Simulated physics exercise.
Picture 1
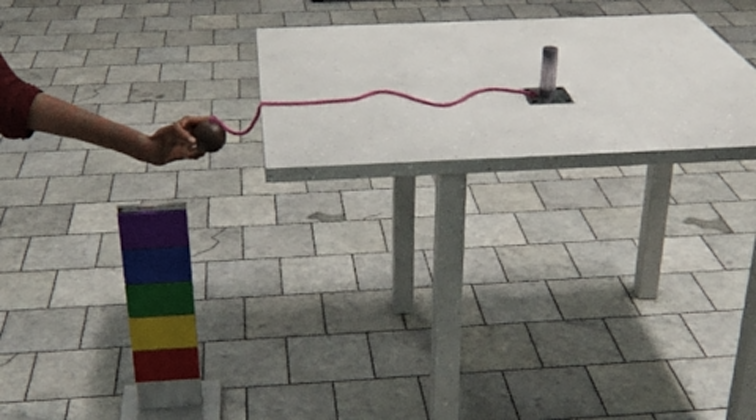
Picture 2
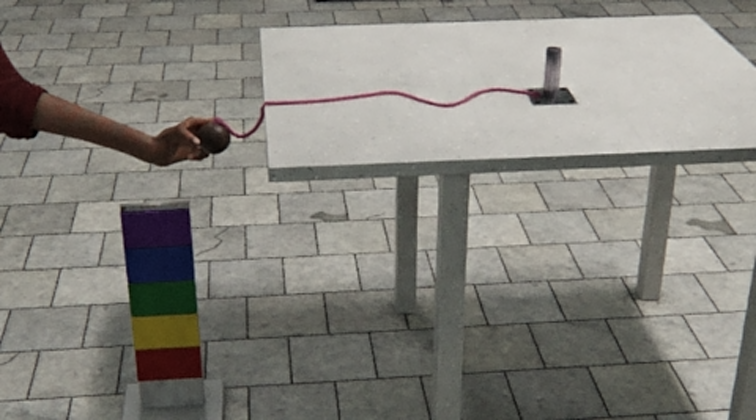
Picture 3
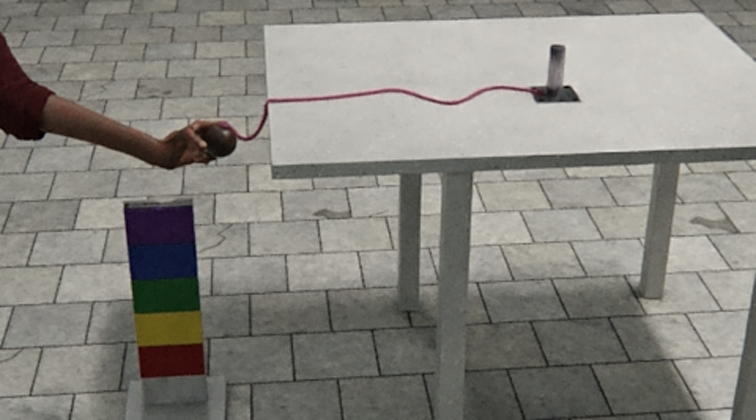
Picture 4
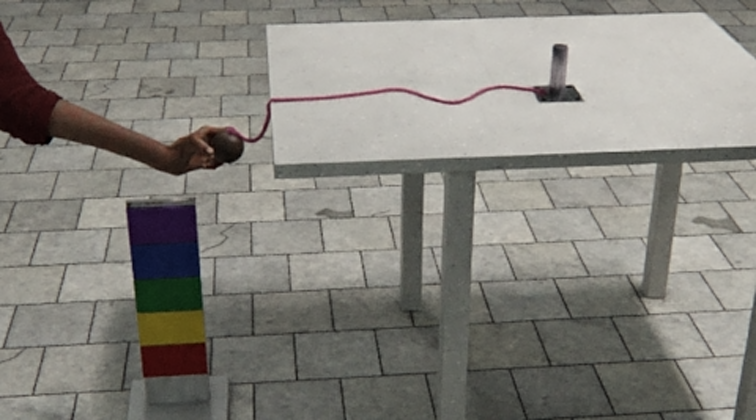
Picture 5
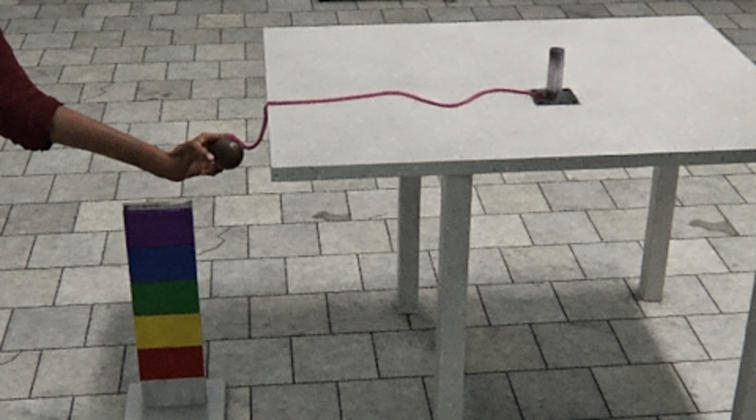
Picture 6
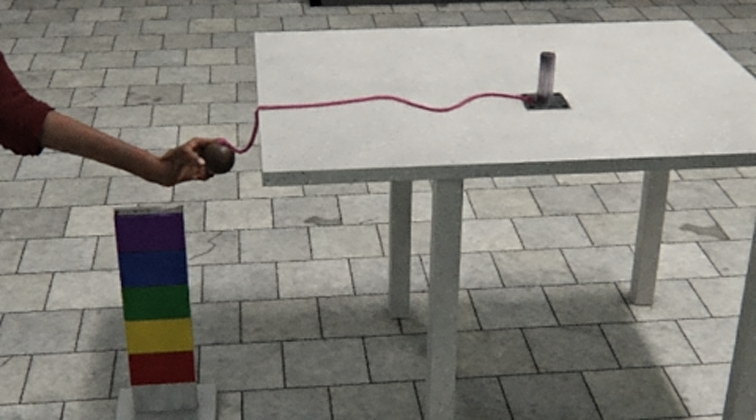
A hand holds a brown ball on a slack cord beside a table, lowering it slightly.
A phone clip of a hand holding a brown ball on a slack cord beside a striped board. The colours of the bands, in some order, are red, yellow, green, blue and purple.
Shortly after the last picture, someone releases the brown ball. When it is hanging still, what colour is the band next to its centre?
Purple.
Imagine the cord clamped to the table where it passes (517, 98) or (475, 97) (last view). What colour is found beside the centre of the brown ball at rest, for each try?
Each in turn comes out as purple, purple.
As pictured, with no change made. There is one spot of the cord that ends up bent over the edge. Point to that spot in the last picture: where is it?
Look close to (294, 107) - that's the one.
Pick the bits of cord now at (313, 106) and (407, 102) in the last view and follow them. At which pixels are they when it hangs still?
Around (276, 104); the other one around (377, 103).
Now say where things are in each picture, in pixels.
Brown ball (210, 137); purple (153, 231); blue (157, 266); green (160, 300); yellow (163, 334); red (166, 366), in the first frame.
Brown ball (214, 138); cord through (505, 90) (456, 104) (397, 93) (332, 100) (264, 109), in the second frame.
Brown ball (221, 141), in the third frame.
Brown ball (228, 147); cord through (511, 88) (462, 102) (403, 90) (338, 97) (270, 106), in the fourth frame.
Brown ball (228, 153), in the fifth frame.
Brown ball (219, 158); cord through (499, 95) (450, 109) (391, 98) (326, 105) (258, 114), in the sixth frame.
Soon after, ball near (226, 225); level with purple.
After that, ball near (284, 218); level with purple.
And then, ball near (253, 226); level with purple.
In the end, ball near (262, 225); level with purple. At purple.
